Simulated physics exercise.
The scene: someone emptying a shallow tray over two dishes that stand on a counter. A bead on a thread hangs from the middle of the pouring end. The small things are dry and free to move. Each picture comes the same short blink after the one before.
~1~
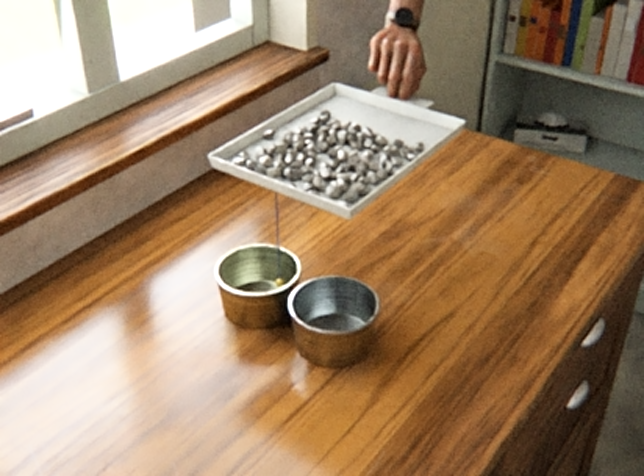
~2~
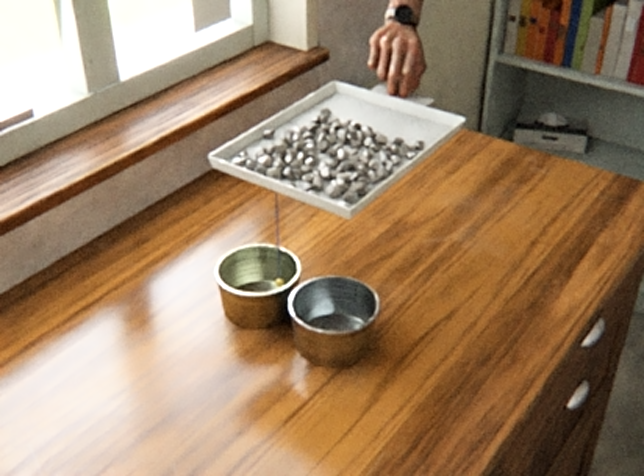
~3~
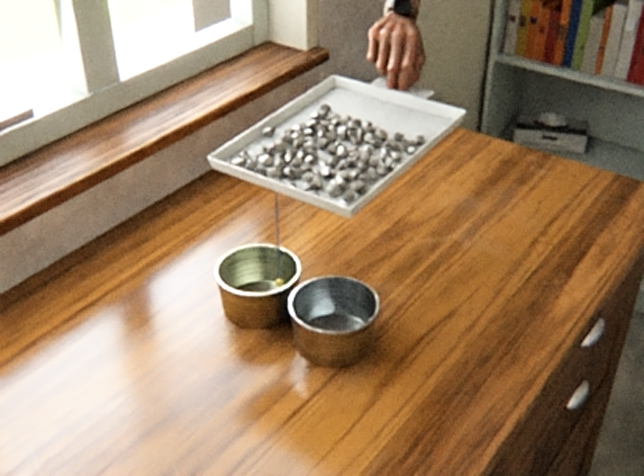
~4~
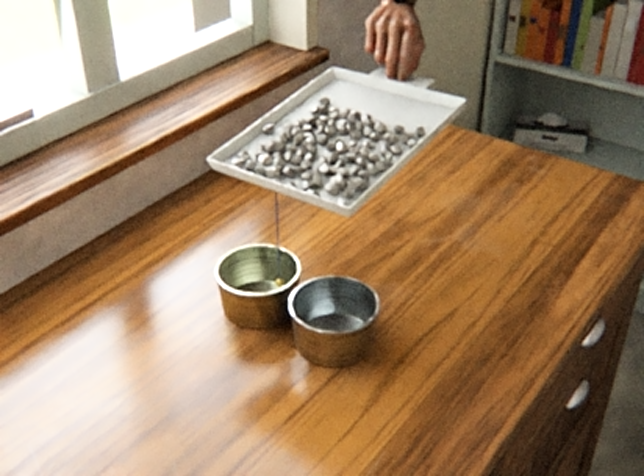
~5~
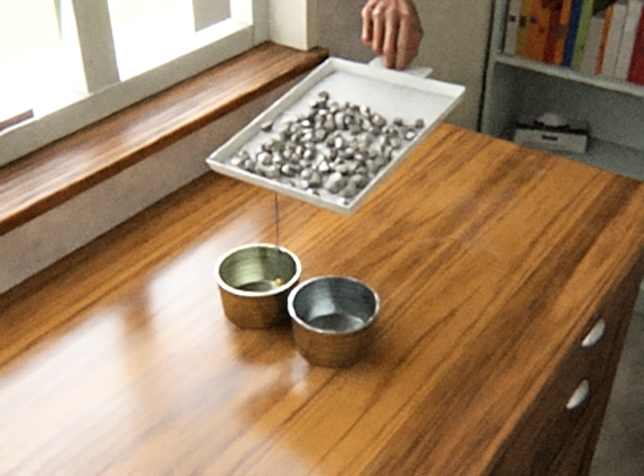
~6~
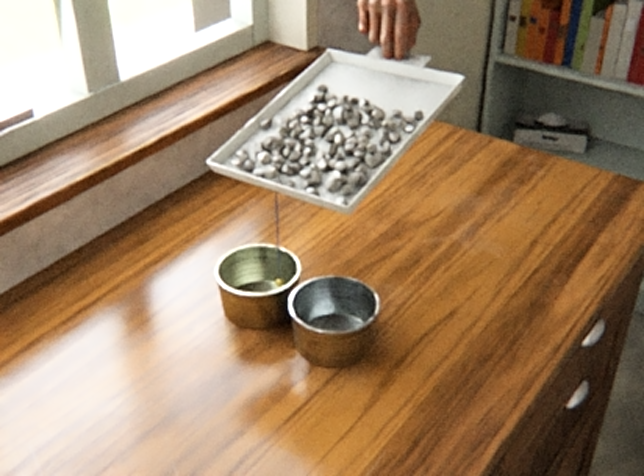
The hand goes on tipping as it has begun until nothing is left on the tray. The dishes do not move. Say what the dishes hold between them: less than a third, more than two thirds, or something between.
They take less than a third between them.
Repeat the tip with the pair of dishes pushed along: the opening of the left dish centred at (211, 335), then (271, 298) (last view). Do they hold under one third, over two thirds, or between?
One: Less than a third. Two: Less than a third.
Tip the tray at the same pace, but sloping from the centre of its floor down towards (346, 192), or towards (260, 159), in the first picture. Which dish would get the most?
One: The right dish. Two: The left one.
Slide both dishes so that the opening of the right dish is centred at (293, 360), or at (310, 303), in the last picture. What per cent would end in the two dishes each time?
About 40 and 40 per cent.
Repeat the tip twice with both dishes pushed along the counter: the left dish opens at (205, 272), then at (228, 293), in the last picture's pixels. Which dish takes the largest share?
One: Left. Two: The dish on the left.
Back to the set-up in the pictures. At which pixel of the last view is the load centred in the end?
Around (195, 345).
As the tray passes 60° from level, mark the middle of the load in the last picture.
At about (278, 145).
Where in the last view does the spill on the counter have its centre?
Near (190, 348).
Shortly afterwards, tray tipped steeply; all but a few on the tray; only a few in the left dish; only a few in the air.
Next, tray tipped right over; near a quarter on the tray; only a few in the left dish; near a third outside both; near a third in the air.
Some moments later, tray tipped past a quarter turn; a little in the left dish; all but a few outside both.
In the end, tray tipped past a quarter turn; none at all in the right dish; a little in the left dish; all but a few outside both.
